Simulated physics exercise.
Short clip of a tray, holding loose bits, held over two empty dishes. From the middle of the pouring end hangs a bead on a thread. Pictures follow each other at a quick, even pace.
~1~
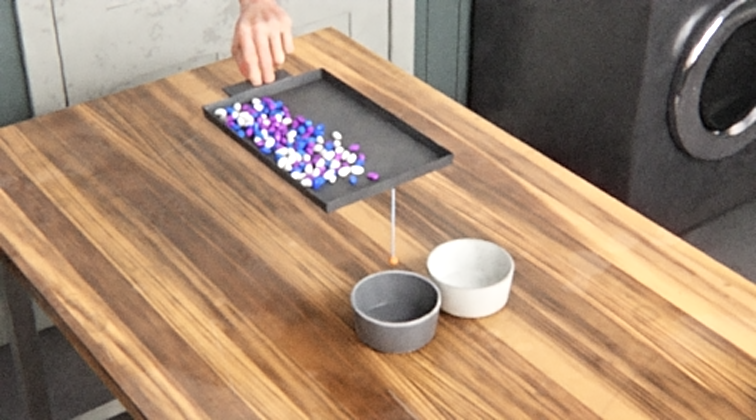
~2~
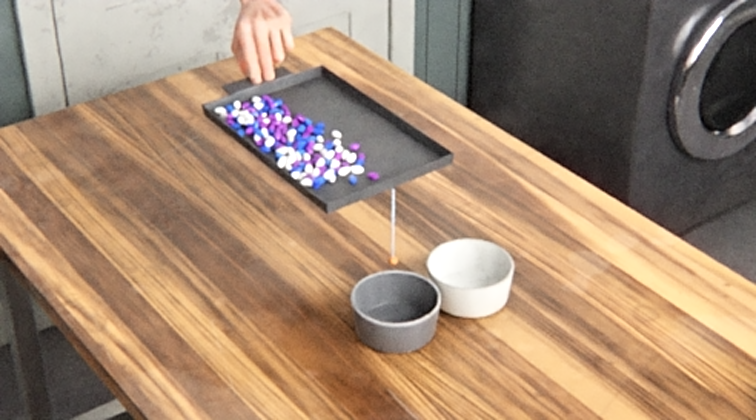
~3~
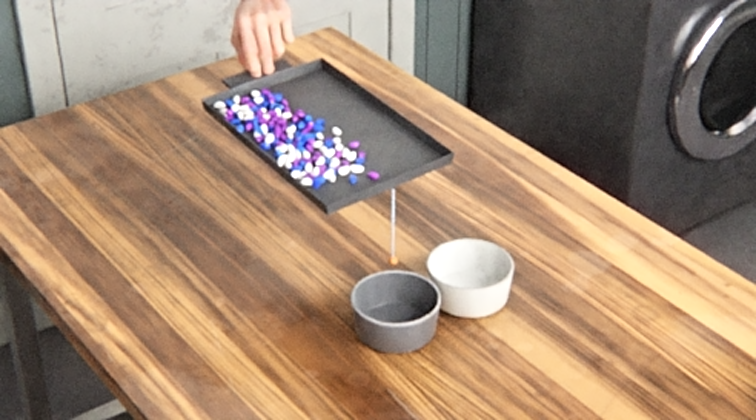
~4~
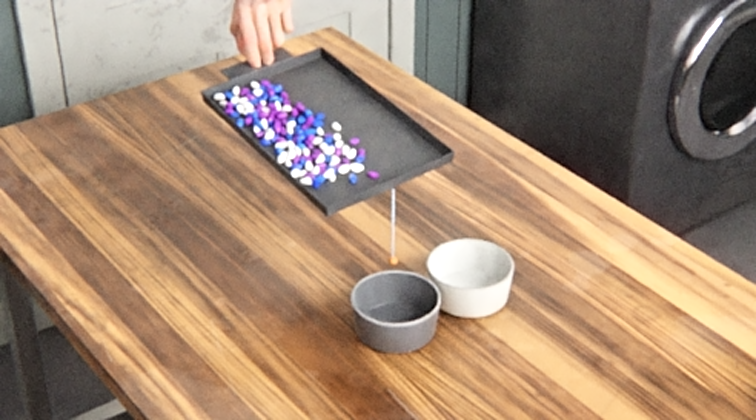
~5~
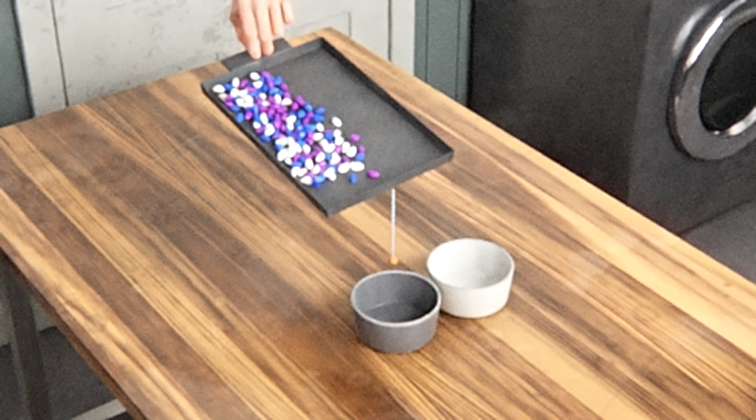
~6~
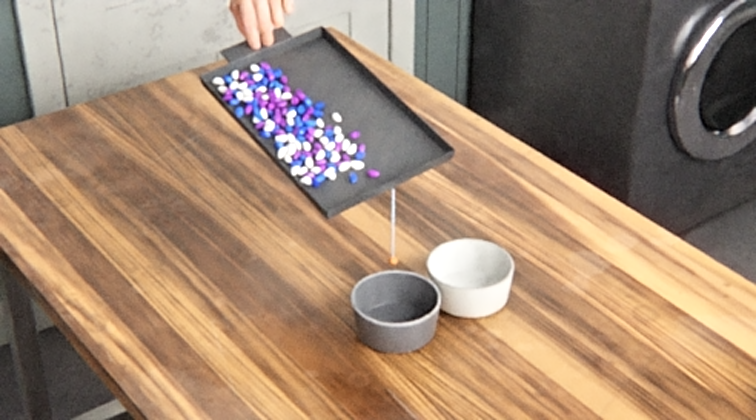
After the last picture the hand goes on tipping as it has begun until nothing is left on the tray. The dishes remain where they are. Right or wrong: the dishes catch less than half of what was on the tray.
Right - they catch less than half.
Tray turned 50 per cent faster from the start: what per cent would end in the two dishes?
I'd say 40 percent or thereabouts.
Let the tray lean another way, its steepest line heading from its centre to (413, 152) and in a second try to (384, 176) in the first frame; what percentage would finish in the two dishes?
First some 50, then 80 per cent.
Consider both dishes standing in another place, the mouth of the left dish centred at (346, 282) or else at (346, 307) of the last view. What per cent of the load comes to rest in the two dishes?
Trial 1 around 50 percent, trial 2 around 90 percent.
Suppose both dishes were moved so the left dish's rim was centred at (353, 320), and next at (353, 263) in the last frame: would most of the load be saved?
The bulk of it and then Short of half.
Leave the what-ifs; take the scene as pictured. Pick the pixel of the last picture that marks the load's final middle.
The centre settles at about (352, 343).
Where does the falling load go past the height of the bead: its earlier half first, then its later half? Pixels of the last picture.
Half one: (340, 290), half two: (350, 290).
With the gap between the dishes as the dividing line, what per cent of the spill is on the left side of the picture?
Left share: Some 100 per cent.
Soon after the last picture, tray tipped steeply; all on the tray.
A little later, tray tipped right over; most on the tray; a small part outside both; a small part in the air.
Later still, tray tipped past a quarter turn; about a third in the left dish; about two thirds outside both.
At rest, tray tipped past a quarter turn; about a third in the left dish; none in the right dish; about two thirds outside both.
